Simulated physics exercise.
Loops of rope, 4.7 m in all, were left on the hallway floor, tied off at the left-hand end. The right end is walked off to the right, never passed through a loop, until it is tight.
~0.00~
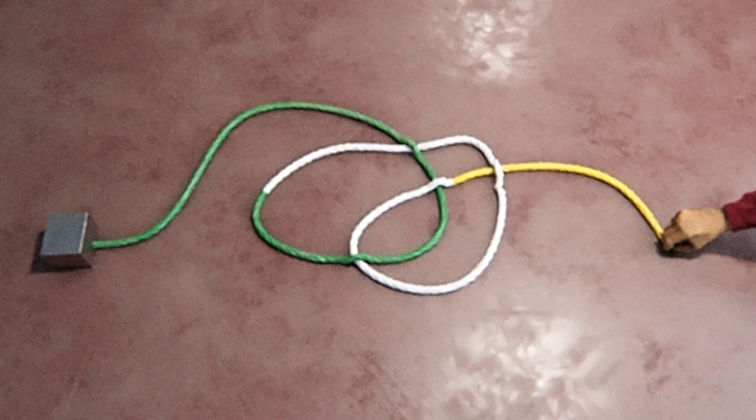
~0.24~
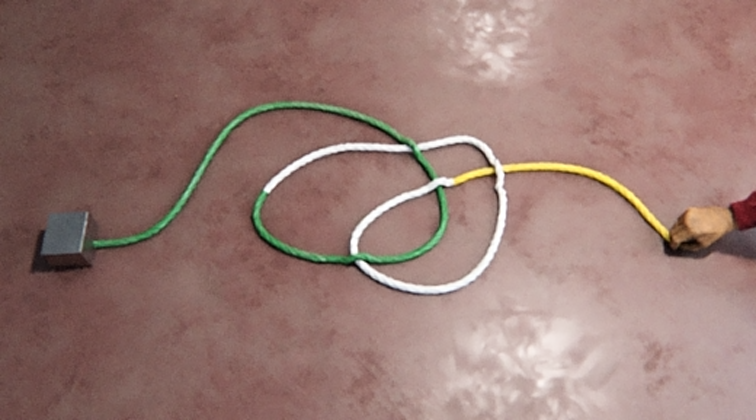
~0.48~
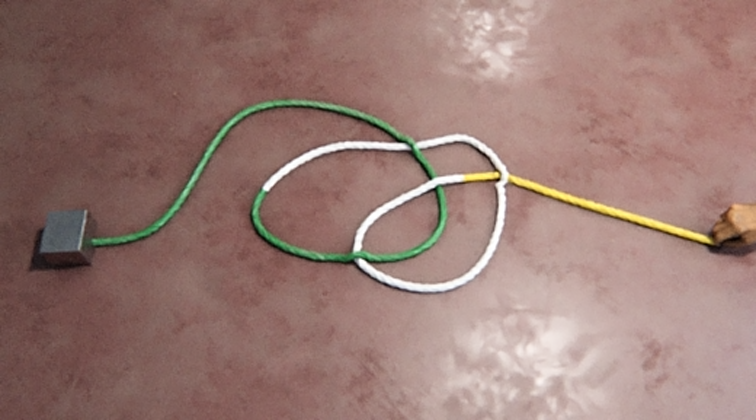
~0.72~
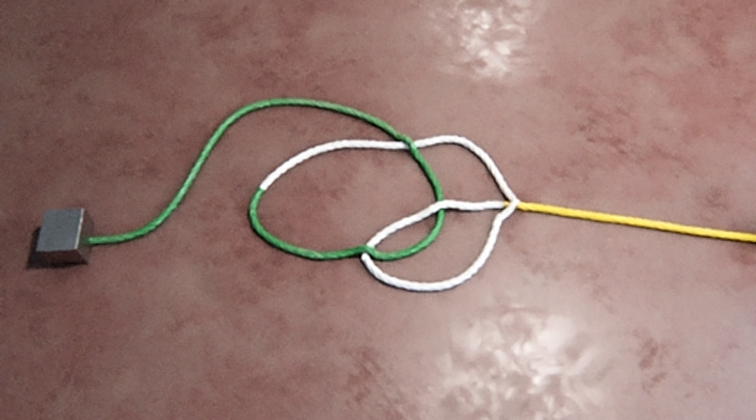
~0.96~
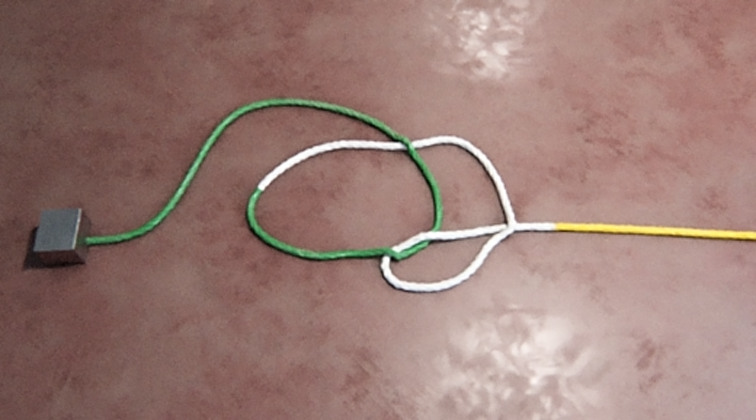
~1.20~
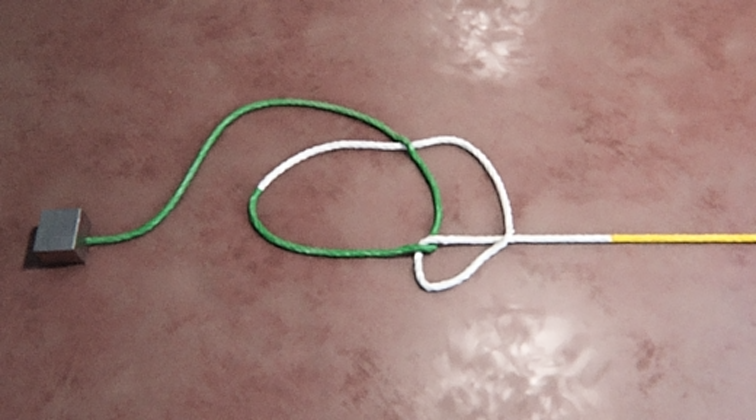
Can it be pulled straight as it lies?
In the end the rope tightens into a knot.
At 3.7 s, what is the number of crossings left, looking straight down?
There are 6.
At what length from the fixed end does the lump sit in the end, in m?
About 2.2 m.
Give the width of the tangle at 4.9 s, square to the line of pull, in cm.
Some 6 cm.
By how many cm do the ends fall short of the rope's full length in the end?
Some 35 cm.
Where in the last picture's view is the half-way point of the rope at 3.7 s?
Around (595, 220).
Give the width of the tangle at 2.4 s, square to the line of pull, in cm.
About 36 cm.
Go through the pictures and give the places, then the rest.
In the first picture, crossings (359, 263) green over white, (413, 148) green over white, (437, 184) white over green, (499, 171) white over yellow; rope runs through (214, 147) (444, 217) (327, 151) (465, 281) (527, 167); grip (670, 248).
In the second picture, rope runs through (215, 147) (328, 151) (527, 167); grip (677, 246).
In the third picture, rope runs through (214, 145) (327, 149) (540, 189); grip (720, 243).
In the fourth picture, rope runs through (211, 144) (324, 148) (585, 215).
In the fifth picture, rope runs through (209, 144) (322, 148) (637, 230).
In the sixth picture, rope runs through (208, 144) (439, 215) (322, 148) (459, 279) (693, 239).
At 2.4 s, the ends are 2.8 m apart, loops still 36 cm across.
At 3.7 s, the ends are 3.5 m apart, with a tight lump 2.7 m from the fixed end.
At 4.9 s, the ends are 4.3 m apart, with a tight lump 2.3 m from the fixed end.
At 6.1 s, the ends are 4.3 m apart, loops still 7 cm across.
At 6.4 s, the ends are 4.3 m apart, loops still 6 cm across.
